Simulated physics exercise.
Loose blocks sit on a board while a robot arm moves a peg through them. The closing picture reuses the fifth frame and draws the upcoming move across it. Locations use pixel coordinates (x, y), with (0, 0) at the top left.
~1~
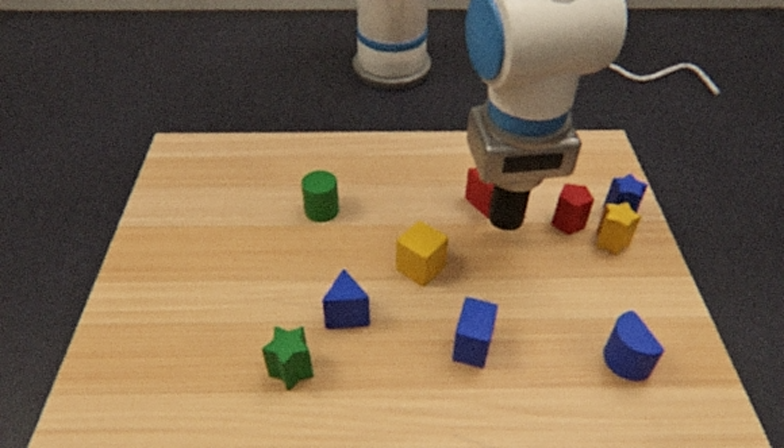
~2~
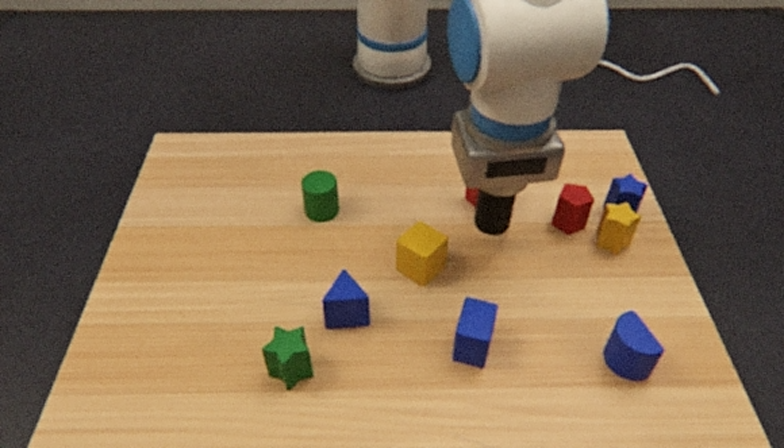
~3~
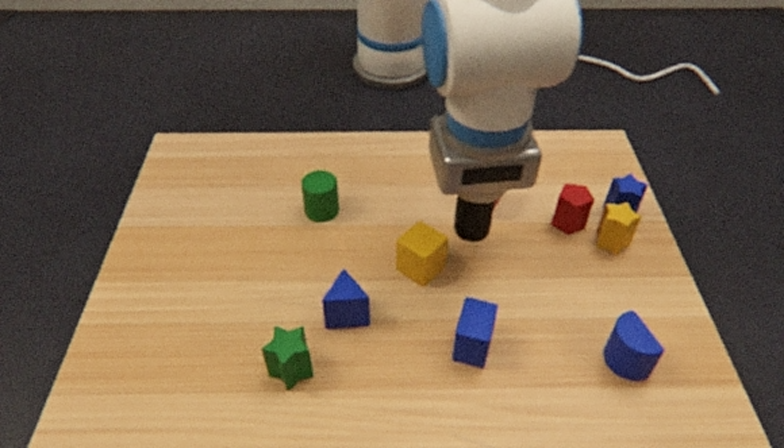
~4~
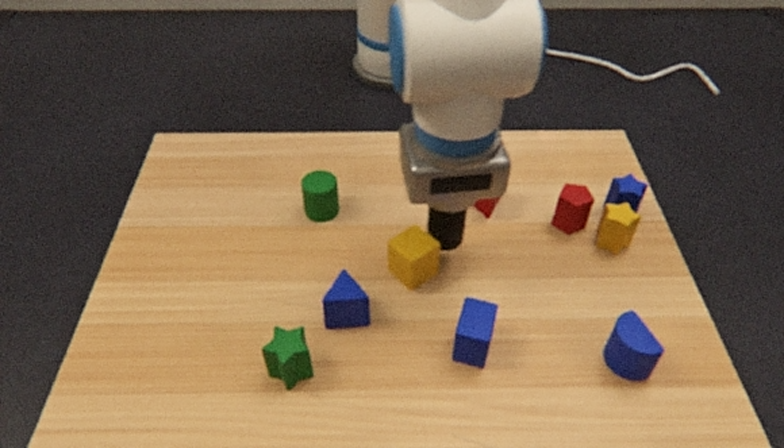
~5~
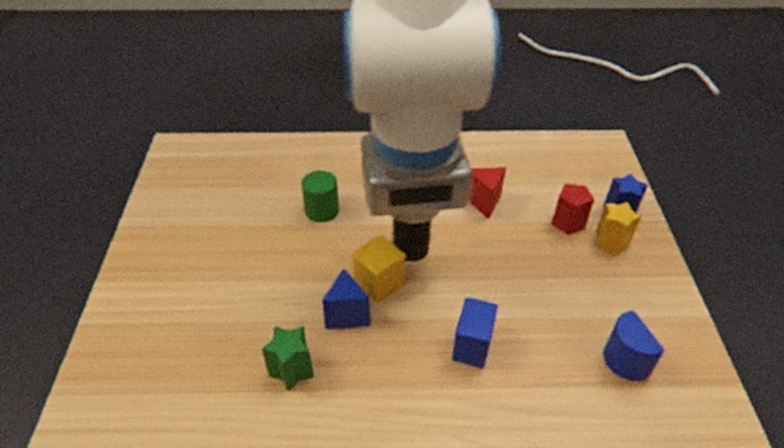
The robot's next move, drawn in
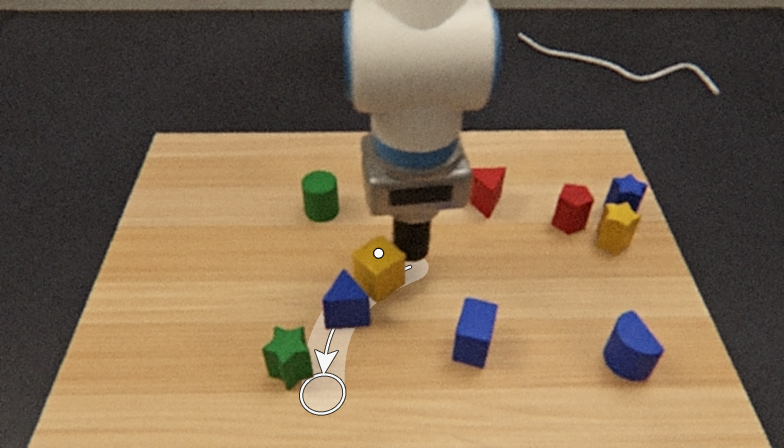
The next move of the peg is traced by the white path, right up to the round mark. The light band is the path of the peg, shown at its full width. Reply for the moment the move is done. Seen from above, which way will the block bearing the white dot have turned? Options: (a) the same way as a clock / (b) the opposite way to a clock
Choice a: The same way as a clock.
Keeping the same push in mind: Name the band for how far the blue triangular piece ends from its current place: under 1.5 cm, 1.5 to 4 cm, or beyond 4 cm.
It ends farther than 4 cm from its spot.
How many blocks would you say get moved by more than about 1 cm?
It's going to be three or more.
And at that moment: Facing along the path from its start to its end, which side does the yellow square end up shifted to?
Rightward.
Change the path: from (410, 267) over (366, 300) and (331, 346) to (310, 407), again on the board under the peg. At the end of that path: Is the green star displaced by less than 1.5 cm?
No, it doesn't check out.
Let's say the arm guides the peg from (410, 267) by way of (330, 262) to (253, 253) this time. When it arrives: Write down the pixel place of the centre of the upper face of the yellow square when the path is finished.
It is at (333, 263).
Path on the board, from (410, 267) by way of (363, 293) and (331, 336) to (323, 393); the dot is on the yellow square.
On the path given first. One third of the way, peg at (361, 276); blue triangular piece at (314, 309), turned 65° anticlockwise; yellow square at (322, 277), turned 20° clockwise.
Two thirds of the way, peg at (328, 320); green star at (260, 364); blue triangular piece at (289, 334), turned 45° anticlockwise; yellow square at (290, 291), turned 50° clockwise.
At the end, peg at (320, 377); green star at (240, 371), turned 35° anticlockwise; blue triangular piece at (281, 357), turned 45° clockwise; yellow square at (290, 291), turned 50° clockwise.
